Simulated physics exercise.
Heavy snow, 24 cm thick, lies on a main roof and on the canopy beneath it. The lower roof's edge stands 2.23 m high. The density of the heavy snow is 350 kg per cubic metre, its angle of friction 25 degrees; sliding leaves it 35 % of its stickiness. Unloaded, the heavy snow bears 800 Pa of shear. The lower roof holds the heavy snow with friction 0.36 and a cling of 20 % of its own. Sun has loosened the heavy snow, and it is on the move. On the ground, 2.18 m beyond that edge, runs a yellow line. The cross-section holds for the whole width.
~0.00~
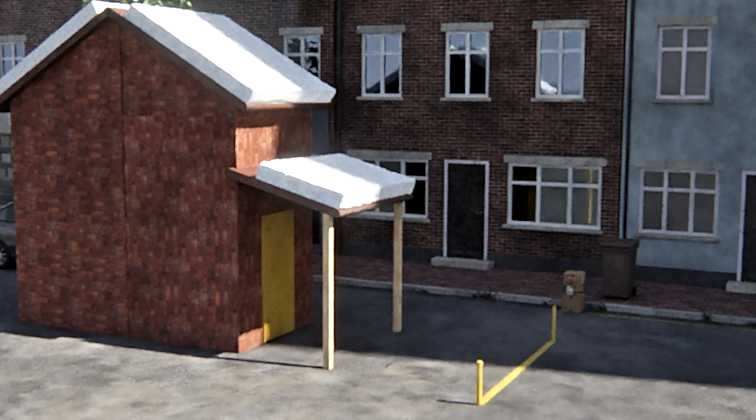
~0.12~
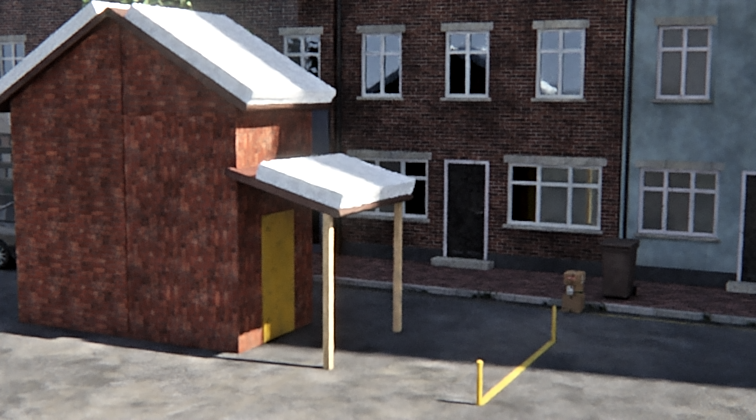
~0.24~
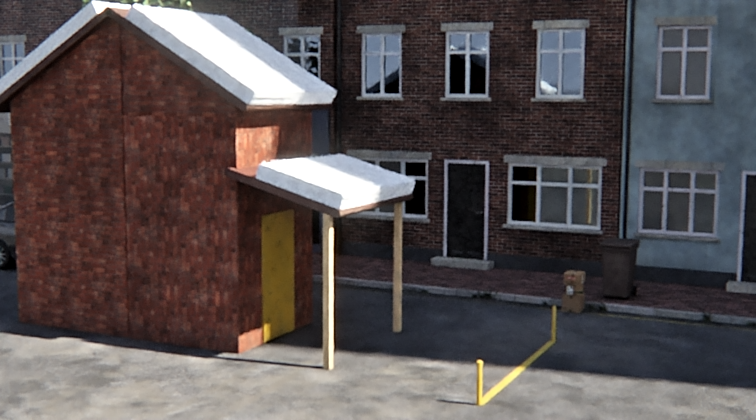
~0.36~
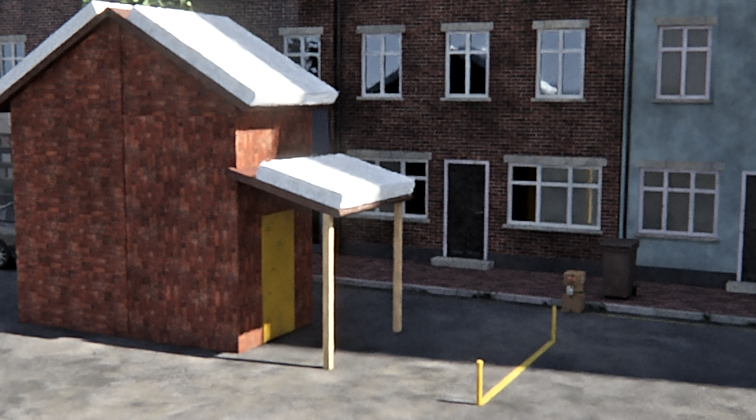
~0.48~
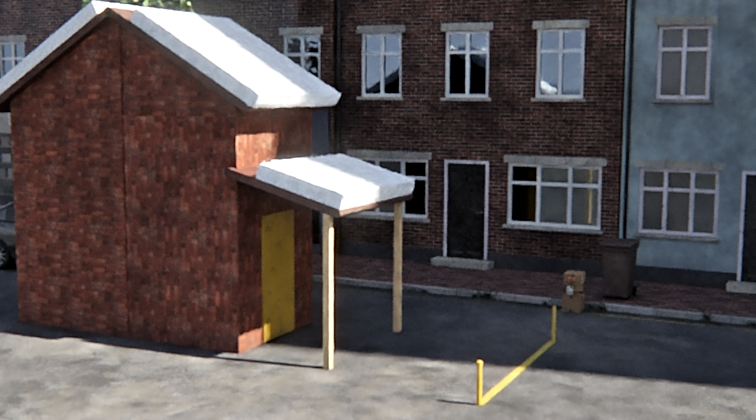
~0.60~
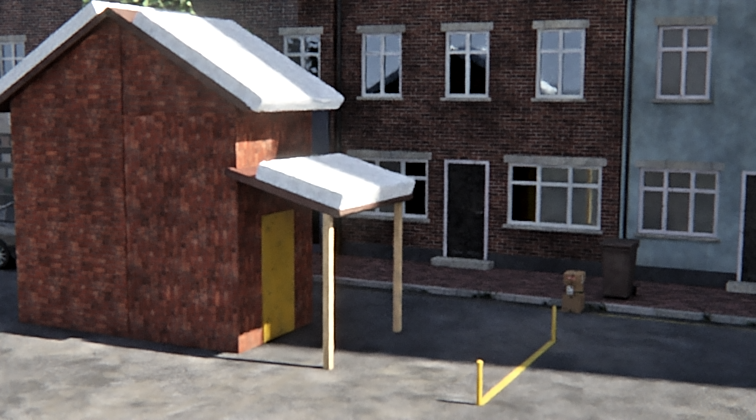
A small red-brick building with thick white snow on its pitched roof stands at the left of a street, seen from slightly above by a still camera. Snow also covers the canopy over its yellow door, with a low yellow rail at right and brick and blue houses behind. The main roof's snow slides slightly down to the right in one piece.
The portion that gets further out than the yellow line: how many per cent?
It comes to some 1 %.
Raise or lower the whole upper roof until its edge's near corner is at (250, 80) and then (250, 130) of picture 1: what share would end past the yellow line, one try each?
In turn about 7 %, 0 %.
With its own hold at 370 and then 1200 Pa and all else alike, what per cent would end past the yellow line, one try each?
In that order: 20 %, 0 %.
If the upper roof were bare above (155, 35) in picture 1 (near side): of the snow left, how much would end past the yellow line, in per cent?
It would be near 0 %.
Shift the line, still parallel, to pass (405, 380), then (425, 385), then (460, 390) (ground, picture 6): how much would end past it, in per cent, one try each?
In turn about 25 %, 16 %, 6 %.
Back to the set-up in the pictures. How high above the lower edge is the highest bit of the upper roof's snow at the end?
About 0.7 m.
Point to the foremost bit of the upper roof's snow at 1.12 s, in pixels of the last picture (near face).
Around (288, 170).
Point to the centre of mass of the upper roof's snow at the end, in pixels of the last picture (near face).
Around (366, 294).
By 1.12 s, none is below the lower edge and 0 % is past the line.
By 1.75 s, none is below the lower edge and 0 % is past the line.
By 2.37 s, none is below the lower edge and 0 % is past the line.
By 3.00 s, 45 % is below the lower edge and 0 % is past the line.
By 4.90 s, at the end, 59 % is below the lower edge and 1 % is past the line.
